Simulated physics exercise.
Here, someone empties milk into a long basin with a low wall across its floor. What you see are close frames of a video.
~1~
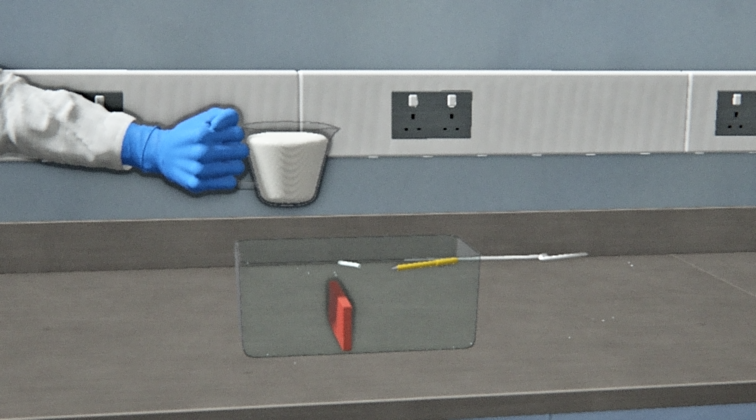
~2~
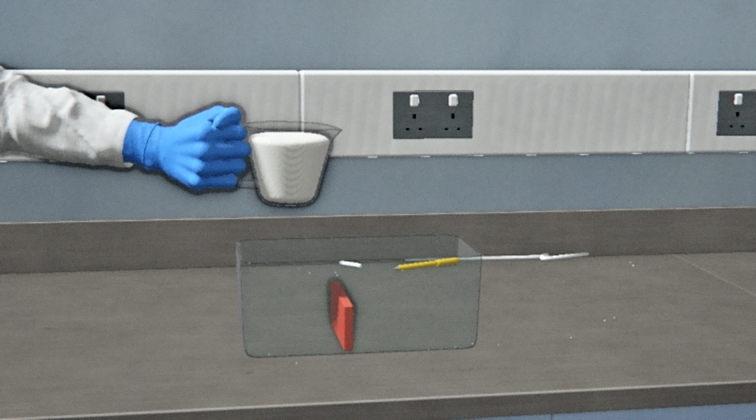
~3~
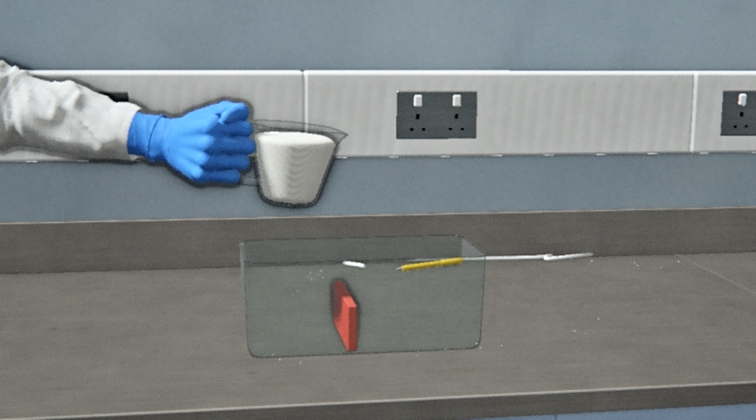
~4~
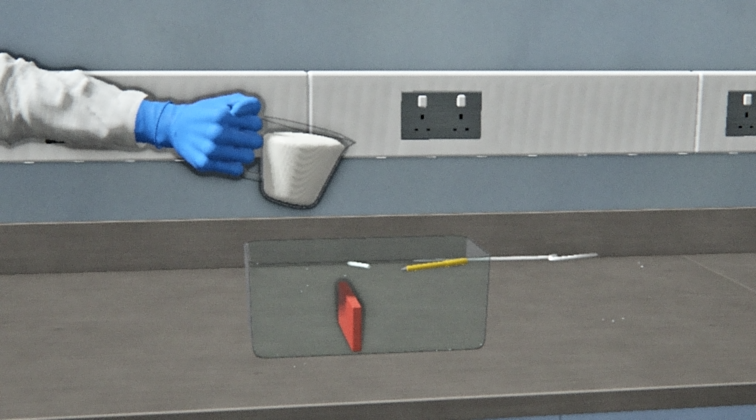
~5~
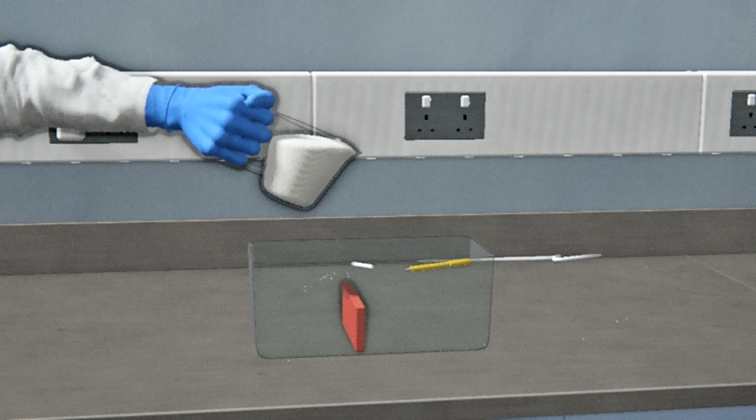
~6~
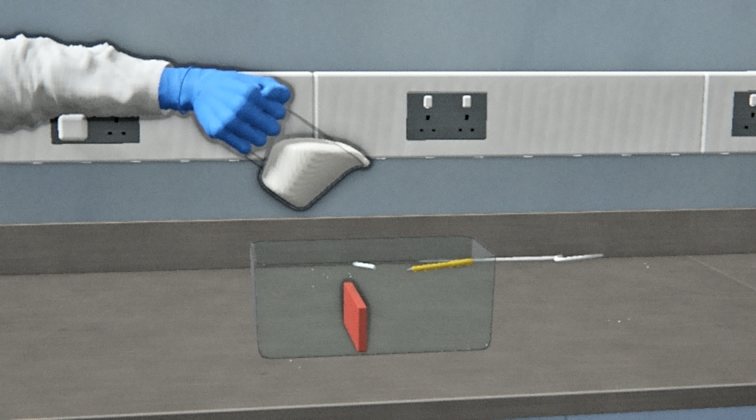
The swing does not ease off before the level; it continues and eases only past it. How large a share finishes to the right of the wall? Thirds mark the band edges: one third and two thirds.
I would say more than two thirds ends up on that side.
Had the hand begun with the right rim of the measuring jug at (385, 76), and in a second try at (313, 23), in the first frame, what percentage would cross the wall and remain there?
85 % and 85 %.
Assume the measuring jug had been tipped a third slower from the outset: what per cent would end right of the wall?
Estimate: Around 95 %.
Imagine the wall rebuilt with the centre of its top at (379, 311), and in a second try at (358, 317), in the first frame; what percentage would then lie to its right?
Note - case one near 40 %, case two near 70 %.
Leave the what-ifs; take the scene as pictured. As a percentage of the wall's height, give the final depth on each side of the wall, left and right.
0 left, 30 right, give or take.
A moment on, the measuring jug is tipped right over and 31 per cent is still to pour, 0 is left of the wall and 45 right of it.
Next, the measuring jug is tipped right over and 1 per cent is still to pour, 6 is left of the wall and 89 right of it.
Then the measuring jug is tipped right over and 0 per cent is still to pour, 6 is left of the wall and 93 right of it.
Later the measuring jug is tipped right over and 0 per cent is still to pour, 6 is left of the wall and 93 right of it.
At rest 6 per cent lies left of the wall, 93 right of it and 1 outside.
